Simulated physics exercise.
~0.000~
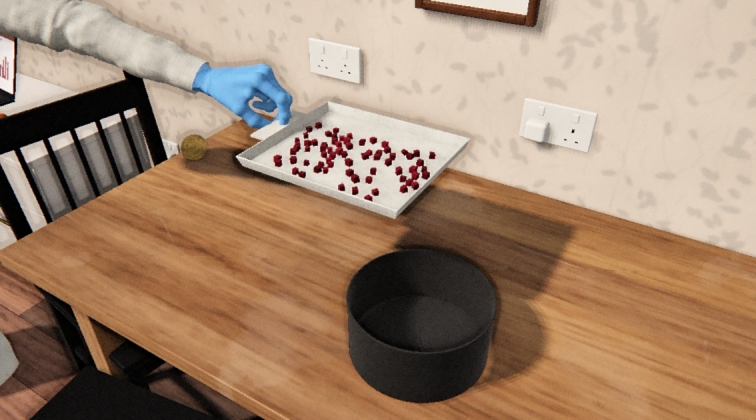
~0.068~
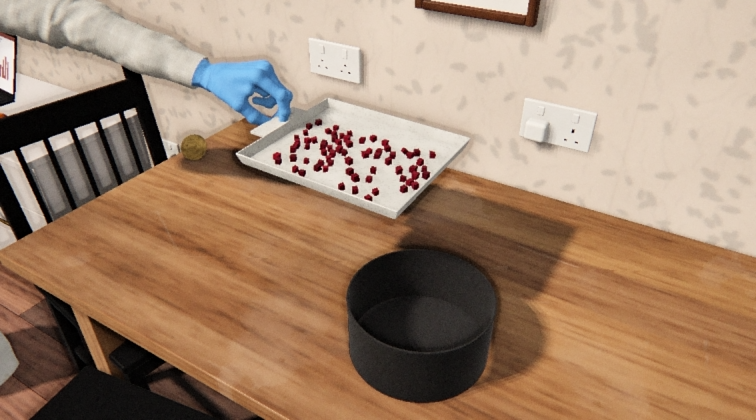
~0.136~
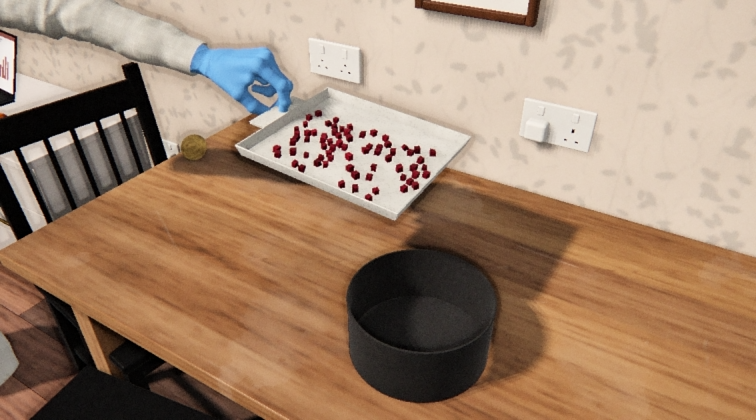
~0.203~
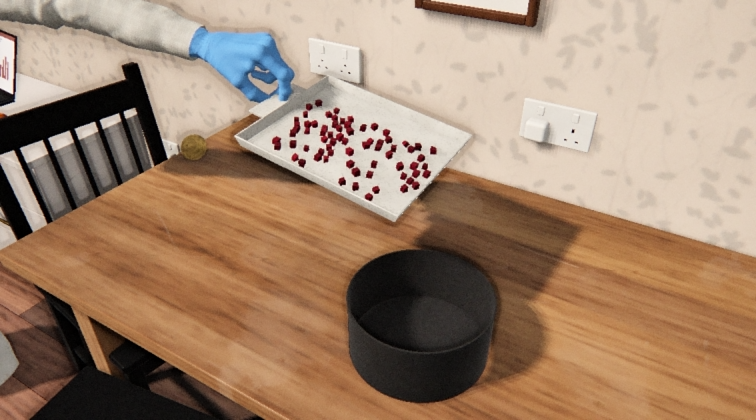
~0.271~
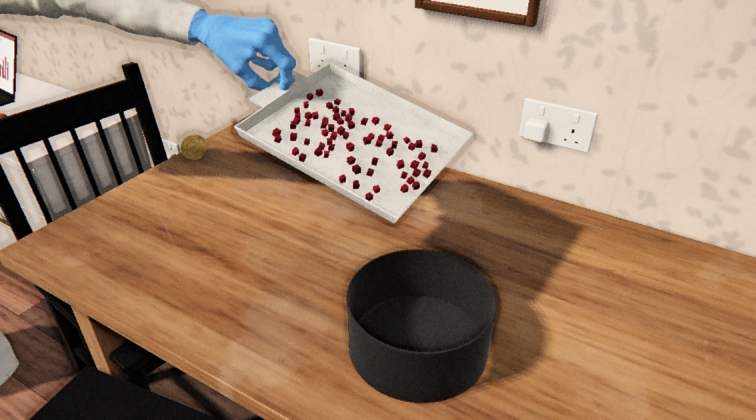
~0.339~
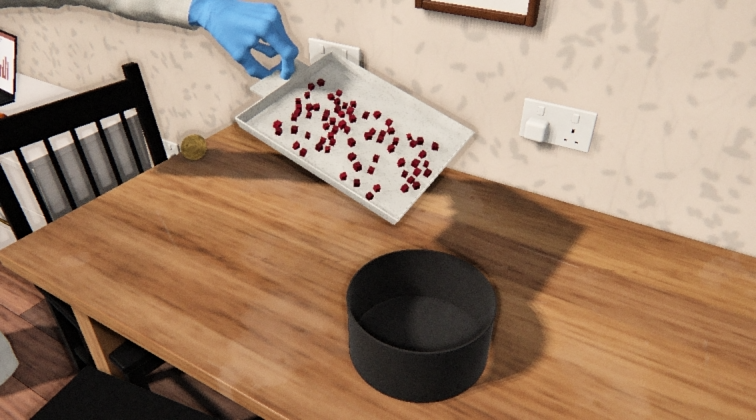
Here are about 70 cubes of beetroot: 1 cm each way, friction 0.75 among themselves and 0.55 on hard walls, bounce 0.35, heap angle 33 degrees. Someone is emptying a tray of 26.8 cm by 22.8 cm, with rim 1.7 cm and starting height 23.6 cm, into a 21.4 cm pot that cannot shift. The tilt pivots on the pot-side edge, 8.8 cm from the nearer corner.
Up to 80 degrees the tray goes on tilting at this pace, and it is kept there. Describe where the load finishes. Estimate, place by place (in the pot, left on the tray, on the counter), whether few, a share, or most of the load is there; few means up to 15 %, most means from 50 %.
My estimate: Pot: Most, left on the tray: A share, counter: Few.
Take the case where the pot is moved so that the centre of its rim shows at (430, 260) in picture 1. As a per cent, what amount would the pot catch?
Estimate: ~ 25 %.
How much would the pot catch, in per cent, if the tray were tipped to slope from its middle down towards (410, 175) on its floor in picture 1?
Roughly 30 percent of them.
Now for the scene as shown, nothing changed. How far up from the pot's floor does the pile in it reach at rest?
About 1.0 centimetres.
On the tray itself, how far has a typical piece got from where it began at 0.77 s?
Roughly 7 cm.
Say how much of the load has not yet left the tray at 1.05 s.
It works out to near 45 per cent of the load.
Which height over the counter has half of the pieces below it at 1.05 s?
Median height: Approx. 22 cm.
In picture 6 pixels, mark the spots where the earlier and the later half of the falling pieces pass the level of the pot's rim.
Early: About (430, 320); late: About (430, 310).
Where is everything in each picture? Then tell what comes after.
The first frame shows tray tilt 0 degrees, front corners at (242, 156) and (395, 208); middle of the pieces at (344, 154); pot at (421, 296).
The second frame shows tray tilt 1 degrees, front corners at (242, 153) and (395, 208); middle of the pieces at (344, 153).
The third frame shows tray tilt 5 degrees, front corners at (241, 145) and (396, 210), lowest corner right front; middle of the pieces at (344, 147).
The fourth frame shows tray tilt 10 degrees, front corners at (240, 136) and (396, 212), lowest corner right front; middle of the pieces at (345, 141).
The fifth frame shows tray tilt 14 degrees, front corners at (240, 126) and (396, 214), lowest corner right front; middle of the pieces at (346, 136).
The sixth frame shows tray tilt 19 degrees, front corners at (241, 118) and (397, 216), lowest corner right front; middle of the pieces at (347, 130); pot at (421, 296). Its pace works out near 70 degrees a second.
After 0.77 s, tilt 48 degrees; the tray holds 100 %, the pot 0 %.
Then, at 1.05 s, tilt 68 degrees; the tray holds 45 %, the pot 25 %.
Then, at 1.44 s, tilt 80 degrees; the tray holds 40 %, the pot 60 %.
By 2.1 s all is still; pot 60 %, tray 40 %, counter 0 %.
